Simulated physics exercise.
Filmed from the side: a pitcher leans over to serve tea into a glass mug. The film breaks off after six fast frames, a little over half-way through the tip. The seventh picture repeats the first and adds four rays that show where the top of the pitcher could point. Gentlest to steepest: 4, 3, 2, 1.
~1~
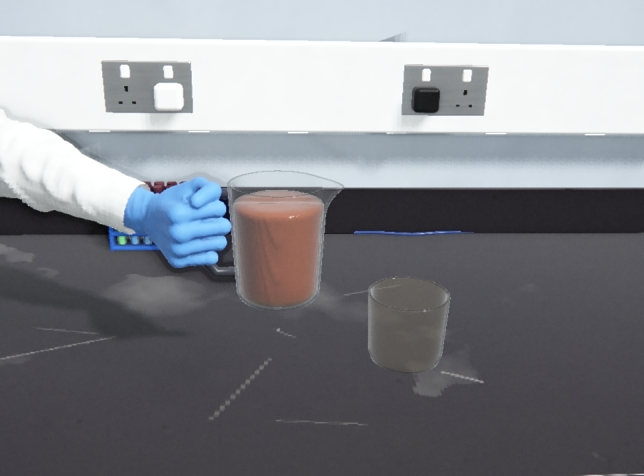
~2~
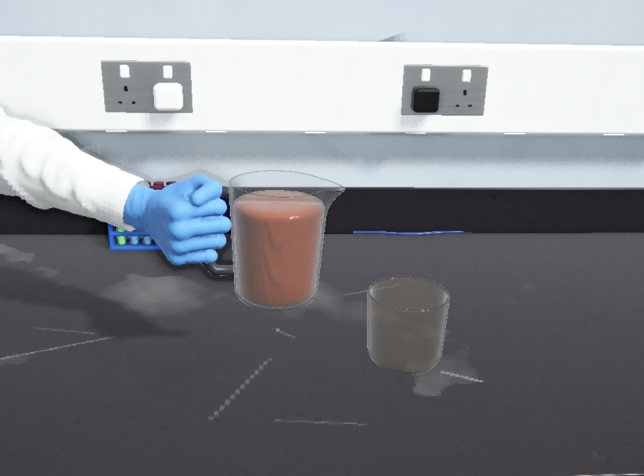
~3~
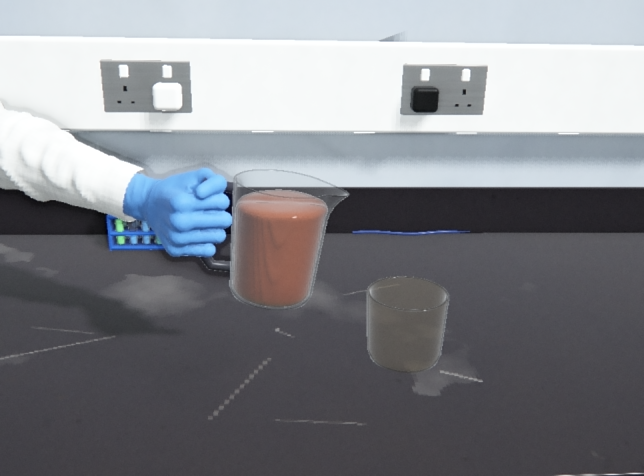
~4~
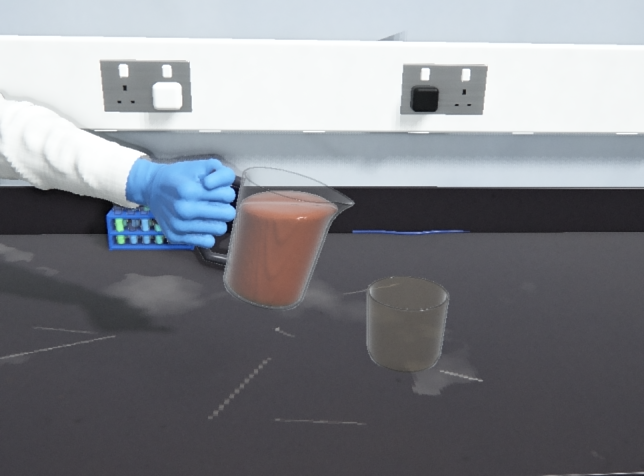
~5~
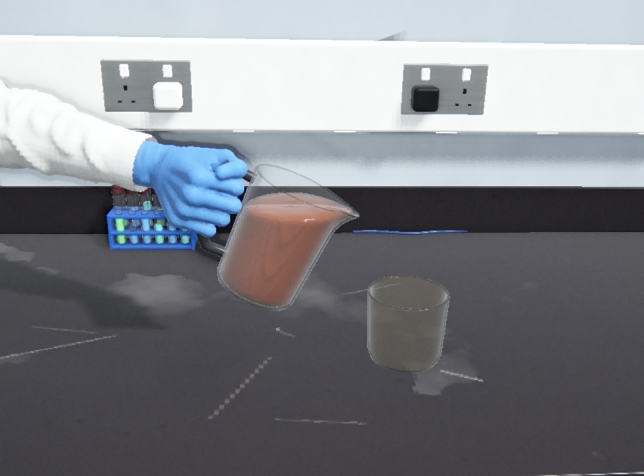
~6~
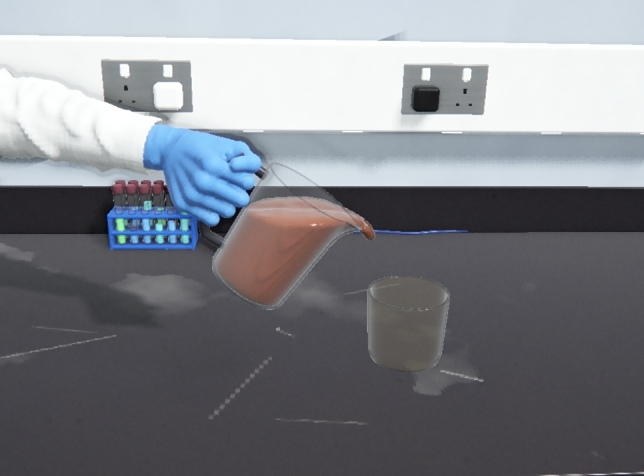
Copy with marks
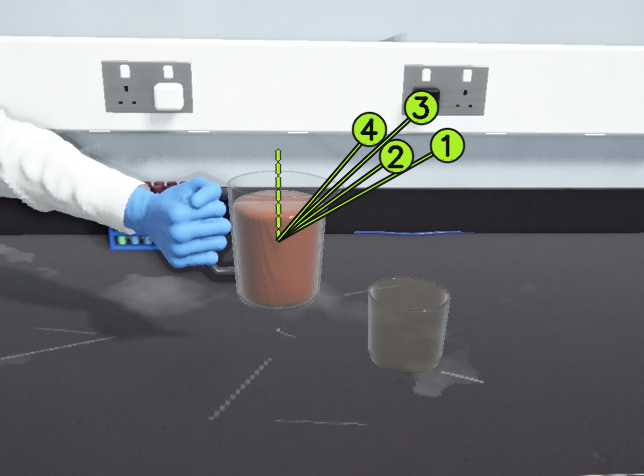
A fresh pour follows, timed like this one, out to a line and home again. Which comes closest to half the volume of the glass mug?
2.
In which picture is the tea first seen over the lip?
In picture 6.
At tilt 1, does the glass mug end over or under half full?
Over.
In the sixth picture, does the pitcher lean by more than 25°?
Yes, it does.
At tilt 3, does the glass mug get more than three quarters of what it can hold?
No, it does not.
In lime, 1 at (432, 153); 2 at (381, 165); 3 at (408, 119); 4 at (360, 143).
Choosing 1, the glass mug ends with about 65 % of what it can hold.
Choosing 2, the glass mug ends with about 49 % of what it can hold.
Choosing 3, the glass mug ends with about 35 % of what it can hold.
Choosing 4, the glass mug ends with about 23 % of what it can hold.
